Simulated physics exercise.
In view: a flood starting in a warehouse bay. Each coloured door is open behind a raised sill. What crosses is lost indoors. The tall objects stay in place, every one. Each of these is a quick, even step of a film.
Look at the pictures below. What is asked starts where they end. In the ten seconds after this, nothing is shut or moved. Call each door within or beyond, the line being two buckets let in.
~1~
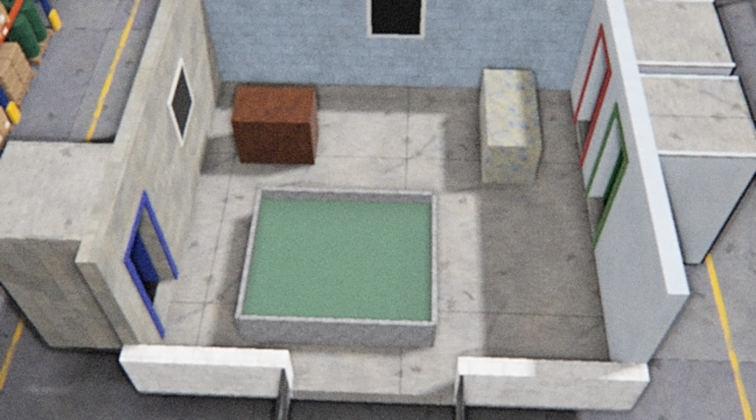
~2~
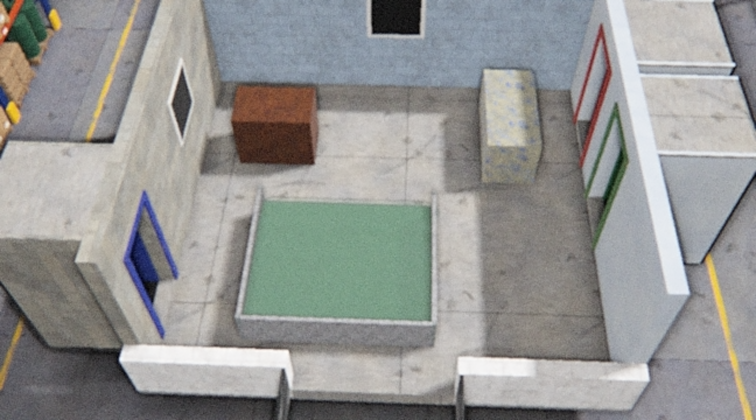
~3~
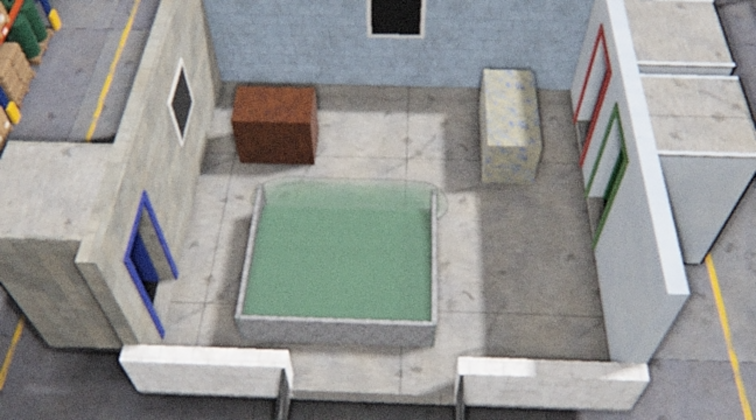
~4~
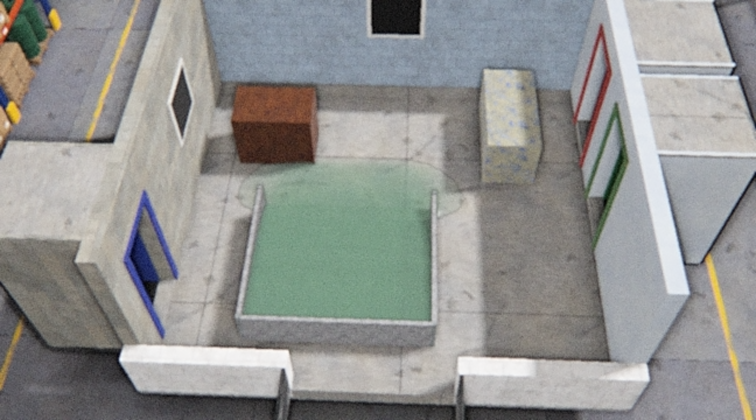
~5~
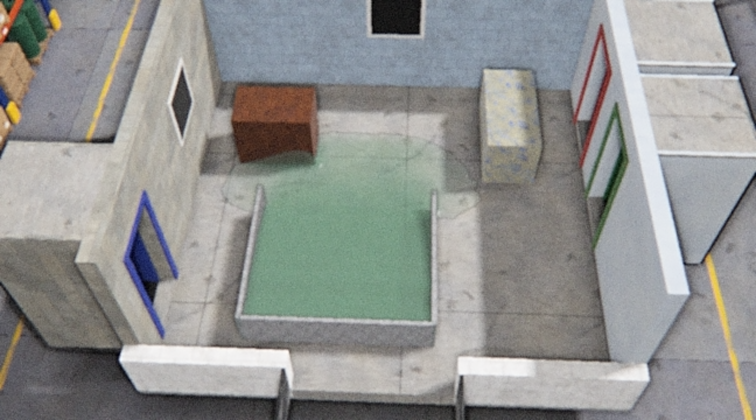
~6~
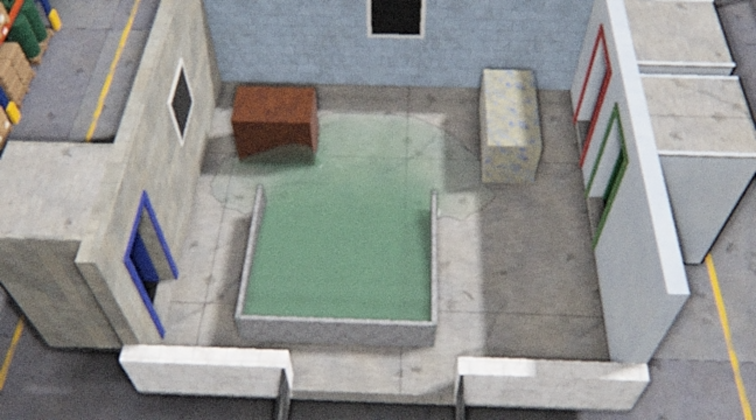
Green door - within; red door - within; blue door - beyond.
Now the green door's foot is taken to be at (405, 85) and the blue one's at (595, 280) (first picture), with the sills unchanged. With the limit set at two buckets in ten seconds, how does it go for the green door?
Well, the green door overshoots.
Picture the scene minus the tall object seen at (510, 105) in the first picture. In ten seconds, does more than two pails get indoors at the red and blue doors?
The red door tops the mark, and the blue door tops the mark.
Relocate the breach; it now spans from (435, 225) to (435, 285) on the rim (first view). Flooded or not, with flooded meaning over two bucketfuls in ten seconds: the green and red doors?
Outcome: Green overshoots; red overshoots.
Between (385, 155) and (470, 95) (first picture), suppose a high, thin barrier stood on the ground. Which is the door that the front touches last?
My choice is the one in green.
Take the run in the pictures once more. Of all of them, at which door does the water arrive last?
It's the green one.
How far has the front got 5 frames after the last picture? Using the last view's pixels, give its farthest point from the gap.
My estimate: Roughly (481, 93).
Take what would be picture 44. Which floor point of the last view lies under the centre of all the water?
The water's middle lies around (369, 196).
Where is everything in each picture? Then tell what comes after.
The first picture shows still water in the open tank at (342, 254).
In the second picture, the front is at a hidden place, out from the gap on the open tank's far side.
In the third picture, water pours out on the open tank's far side and has run to a hidden place.
In the fourth picture, water pours out on the open tank's far side and has run to (450, 185).
In the fifth picture, water pours out on the open tank's far side and has run to (241, 165).
In the sixth picture, water pours out on the open tank's far side and has run to (436, 129).
A moment on, water covers 35 % of the floor; the green door not reached, the red door not reached, the blue door not reached.
Next, water covers 45 % of the floor; the green door not reached, the red door not reached, the blue door not reached.
Then, water covers 65 % of the floor; the green door wet at the sill, nothing in, the red door wet at the sill, nothing in, the blue door wet at the sill, nothing in.
Later, water covers 100 % of the floor; the green door wet at the sill, nothing in, the red door under two buckets in, the blue door under two buckets in.
In the end, water covers 100 % of the floor; the green door wet at the sill, nothing in, the red door under two buckets in, the blue door far over two buckets in.
